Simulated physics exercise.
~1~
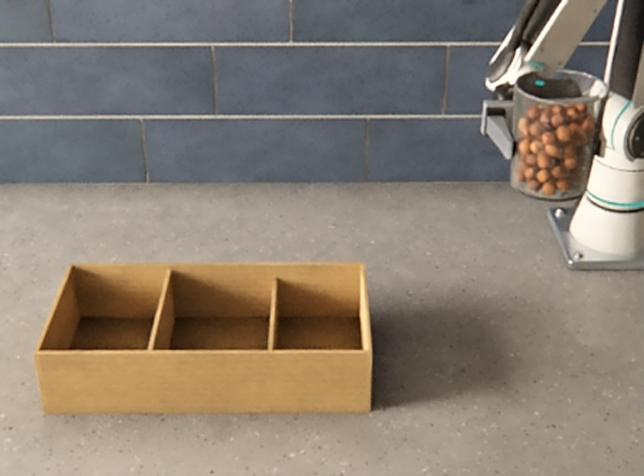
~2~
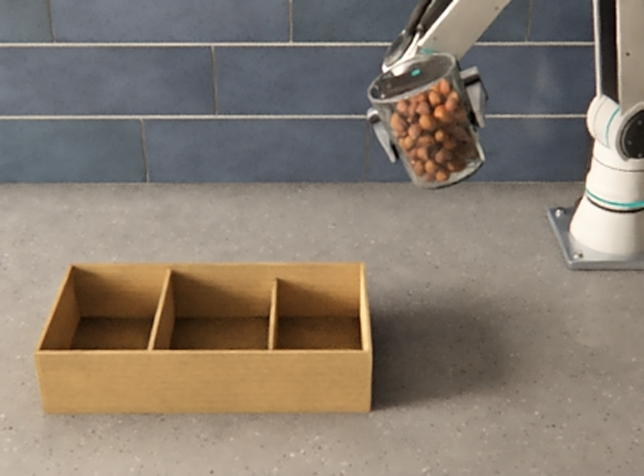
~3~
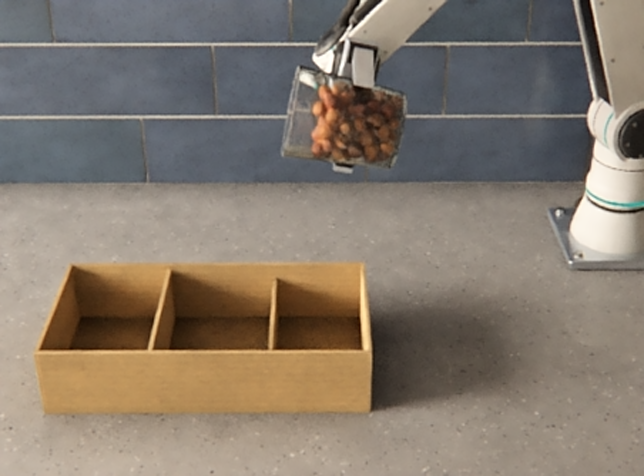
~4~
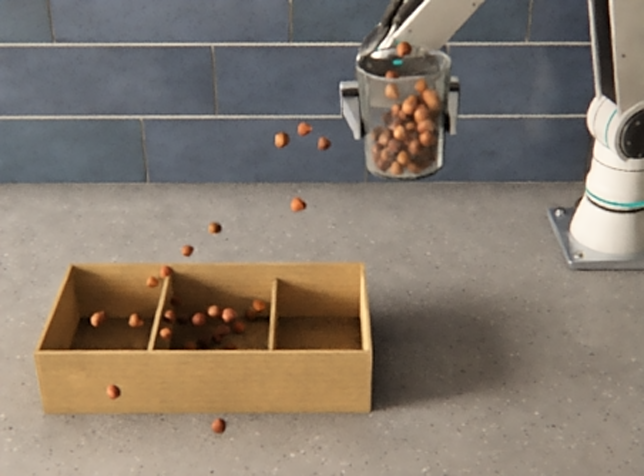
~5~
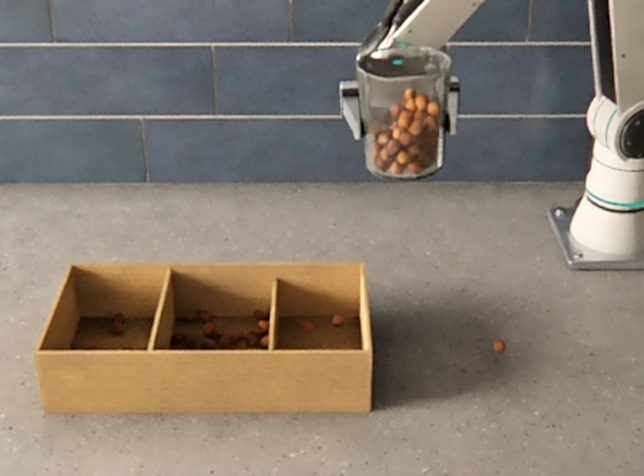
The video shows a robot arm carrying a clear beaker of hazelnuts left towards a three-part wooden box, tipping it onto its side, then swinging it back upright as nuts scatter, leaving most in the beaker, some in the box, mainly its middle part, and one visible on the table.
